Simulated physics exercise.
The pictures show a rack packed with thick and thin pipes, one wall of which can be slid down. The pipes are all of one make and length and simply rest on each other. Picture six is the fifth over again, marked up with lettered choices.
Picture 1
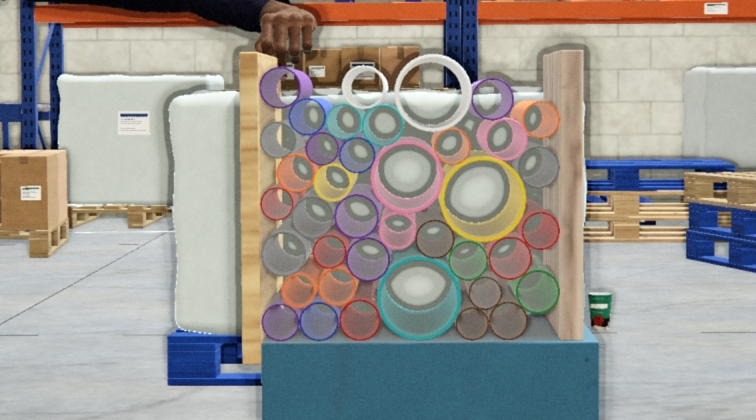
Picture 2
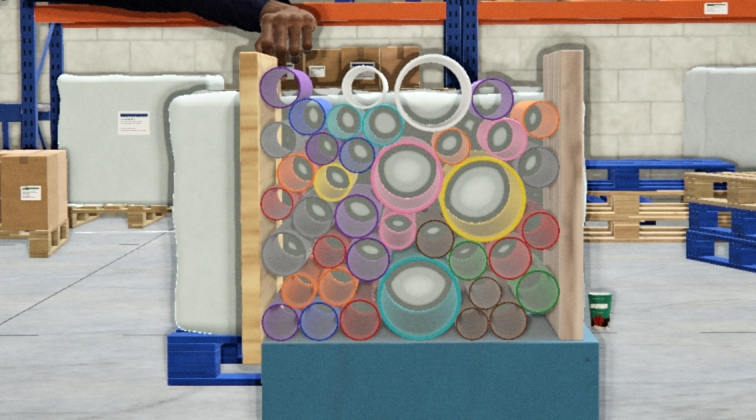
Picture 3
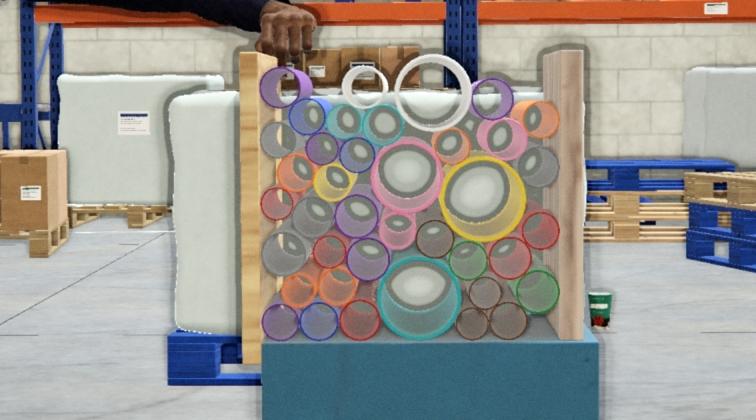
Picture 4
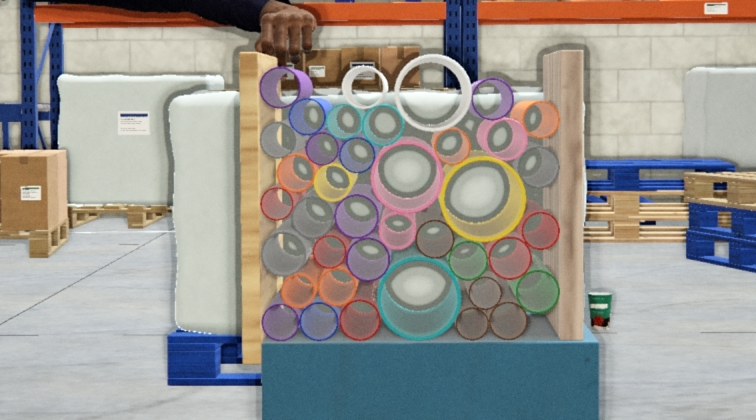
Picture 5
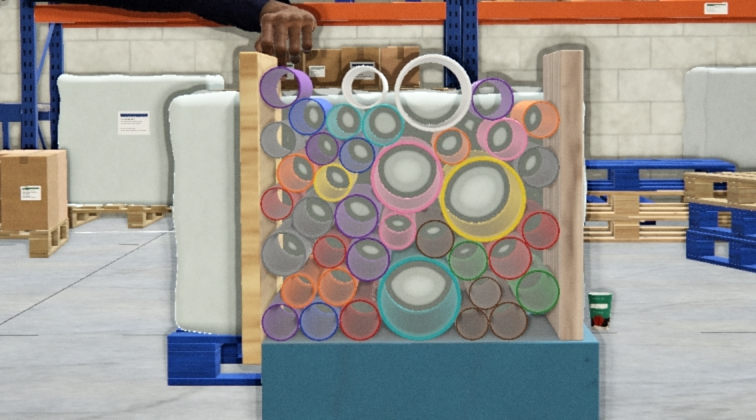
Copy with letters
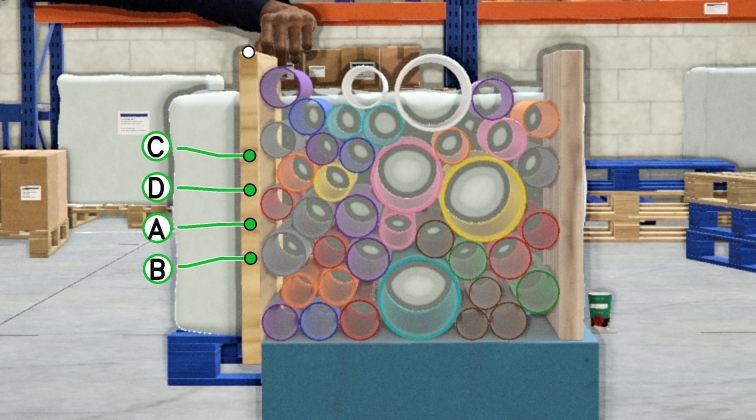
The clip opens on a rack of colourful pipes of mixed sizes, stacked between two wooden side boards on a blue base in a warehouse. A hand rests at the top of the left board, above a purple pipe, and throughout, neither hand nor pipes visibly move.
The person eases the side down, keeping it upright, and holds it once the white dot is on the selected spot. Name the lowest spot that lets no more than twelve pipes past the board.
The last mark within the limit is B.
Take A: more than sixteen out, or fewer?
Fewer than sixteen.
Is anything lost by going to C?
Yes.
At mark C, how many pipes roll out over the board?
It comes to one.
On the copy, A at (250, 224); B at (250, 258); C at (249, 156); D at (250, 190); the white dot at (248, 52).
On B. First, top of the board (260, 141).
Then, top of the board (261, 239).
Finally, top of the board (261, 257), about eight out over the board.
By contrast, A about four out over the board; C one out over the board; D three out over the board.
